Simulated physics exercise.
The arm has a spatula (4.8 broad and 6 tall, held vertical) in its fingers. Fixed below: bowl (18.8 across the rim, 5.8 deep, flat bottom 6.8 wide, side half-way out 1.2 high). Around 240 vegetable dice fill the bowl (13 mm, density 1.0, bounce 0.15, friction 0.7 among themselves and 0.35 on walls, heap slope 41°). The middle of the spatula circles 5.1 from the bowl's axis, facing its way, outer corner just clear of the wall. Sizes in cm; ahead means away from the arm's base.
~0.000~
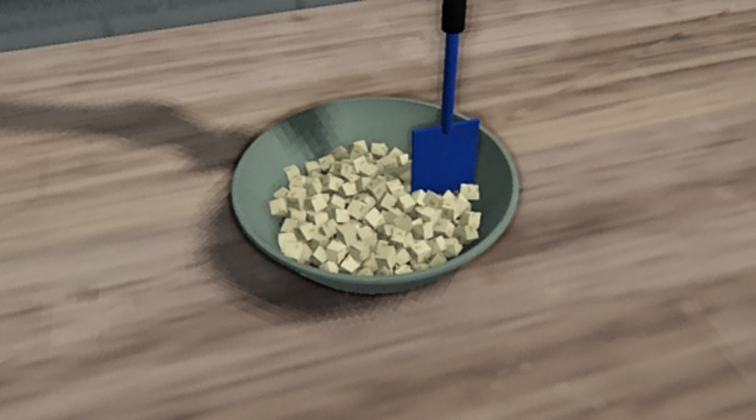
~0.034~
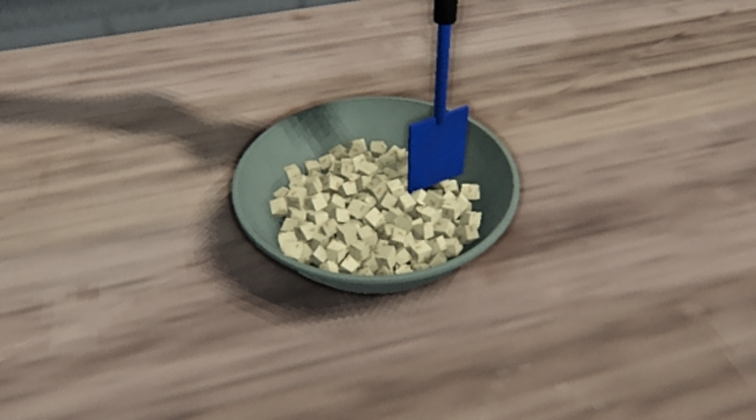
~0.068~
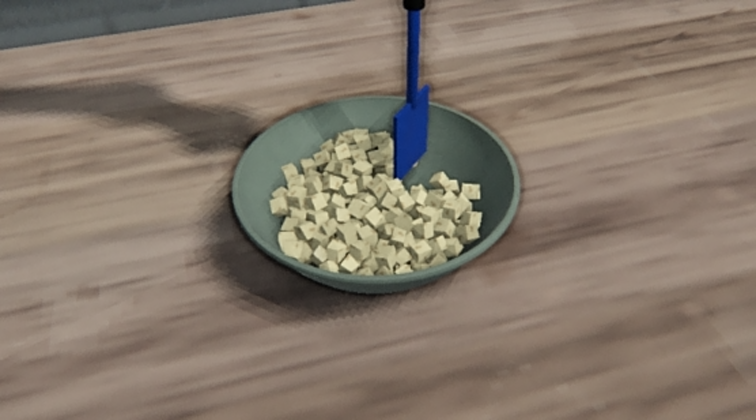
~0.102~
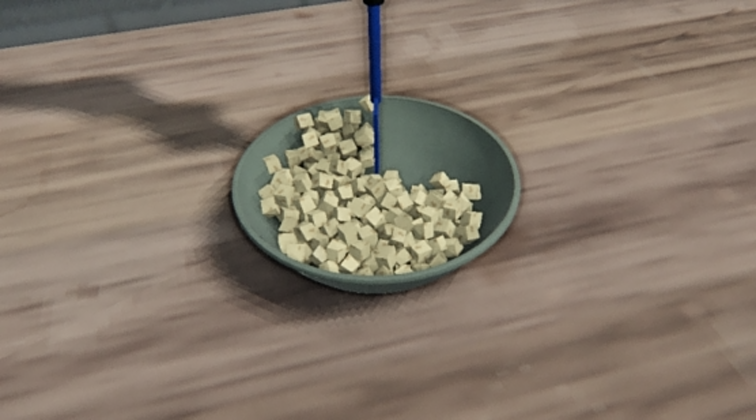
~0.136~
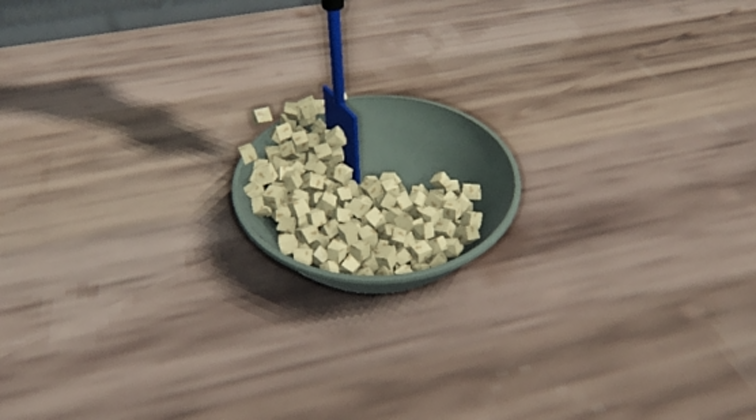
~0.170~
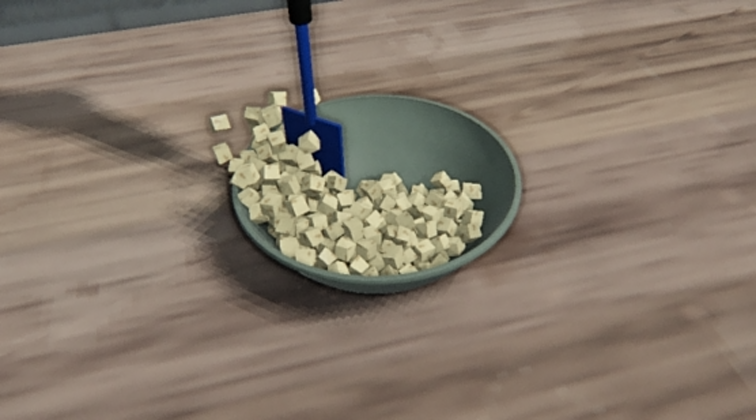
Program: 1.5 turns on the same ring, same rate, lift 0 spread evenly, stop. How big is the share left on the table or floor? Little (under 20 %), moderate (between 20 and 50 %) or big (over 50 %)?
A big share, over 50 %, ends on the table or floor.
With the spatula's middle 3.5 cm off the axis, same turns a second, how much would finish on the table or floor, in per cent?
In that case some 45 per cent.
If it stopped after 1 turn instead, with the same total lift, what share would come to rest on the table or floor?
Then about 45 per cent.
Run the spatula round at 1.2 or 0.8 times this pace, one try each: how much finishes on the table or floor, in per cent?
Some 65 and 50 per cent.
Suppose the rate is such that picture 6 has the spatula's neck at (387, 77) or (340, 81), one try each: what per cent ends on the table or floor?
About 30 and 45 per cent.
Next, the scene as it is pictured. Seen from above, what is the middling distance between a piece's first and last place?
About 23 cm.
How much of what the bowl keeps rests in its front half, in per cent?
Roughly 60 per cent.
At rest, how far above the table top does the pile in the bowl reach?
About 4.5 cm.
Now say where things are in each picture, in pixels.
The spatula neck at (448, 106), 0° round; upper third of the load around (361, 202), from x 280 to 470, top at y 150; 244 in the bowl, in the first picture.
The spatula neck at (440, 97), 13° round; upper third of the load around (362, 202), from x 280 to 470, top at y 145, in the second picture.
The spatula neck at (412, 82), 43° round; upper third of the load around (361, 190), from x 280 to 470, top at y 130, in the third picture.
The spatula neck at (375, 77), 74° round; upper third of the load around (335, 185), from x 270 to 470, top at y 105, in the fourth picture.
The spatula neck at (338, 82), 104° round; upper third of the load around (312, 178), from x 250 to 470, top at y 95, in the fifth picture.
The spatula neck at (309, 97), 135° round; upper third of the load around (286, 182), from x 220 to 475, top at y 100; 241 in the bowl, 3 in flight or on the tool, in the sixth picture.
After 0.34 s, 290° round, highest piece 10 above the table; 179 in the bowl, 29 on the table or floor, 36 in flight or on the tool.
After 0.51 s, 85° round, highest piece 8 above the table; 118 in the bowl, 98 on the table or floor, 28 in flight or on the tool.
After 0.80 s, 180° round, highest piece 4 above the table; 156 on the table or floor, 88 in the bowl.
After 1.50 s, 180° round, highest piece 4 above the table; 156 on the table or floor, 88 in the bowl.
In the end, 156 on the table or floor, 88 in the bowl. That is 64 % on the table or floor.
